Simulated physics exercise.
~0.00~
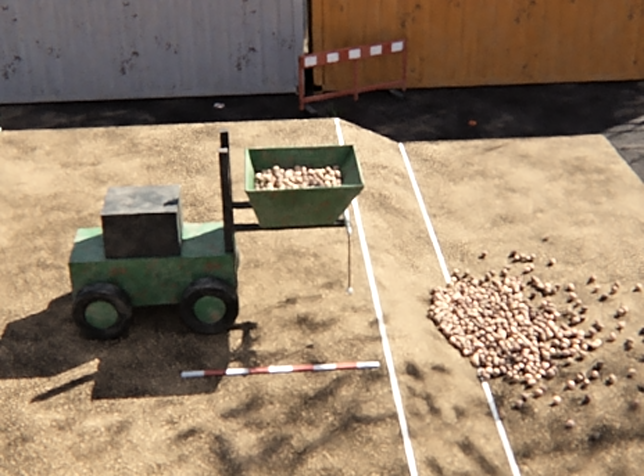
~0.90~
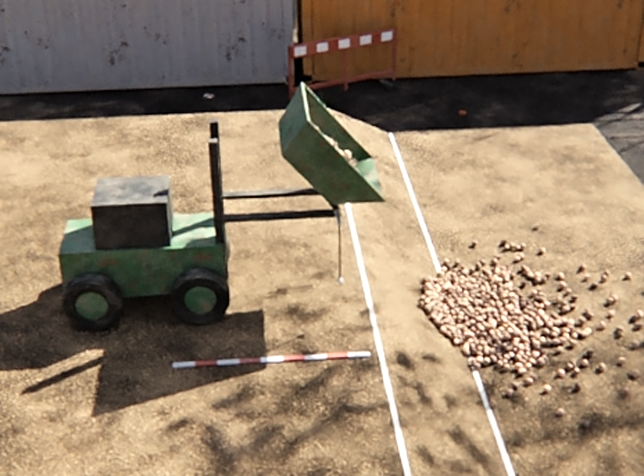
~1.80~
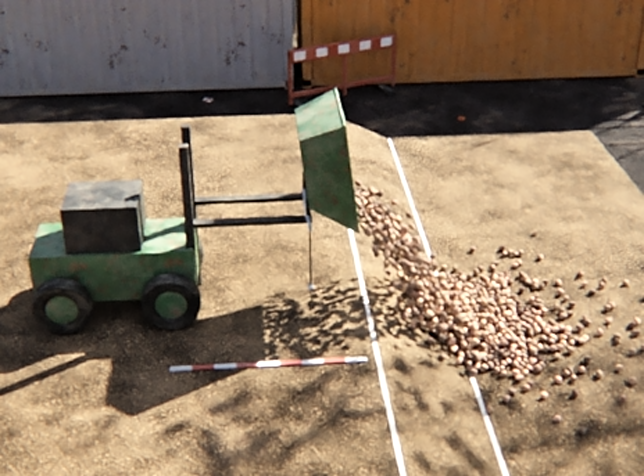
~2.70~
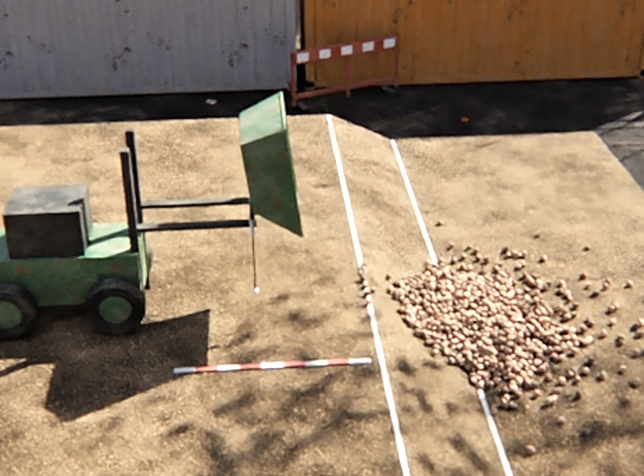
The clip opens on a green forklift with a black cab, seen from the side, holding up a green skip of smooth stones near a short bank edged by white lines. An earlier load lies scattered to the right. The skip tips steeply towards the right, at first keeping its stones. Then they pour out in a stream over the bank while the forklift backs away to the left. At the end the skip hangs tilted and empty, and most of the stones have joined a larger pile at the foot, with some left on the slope.
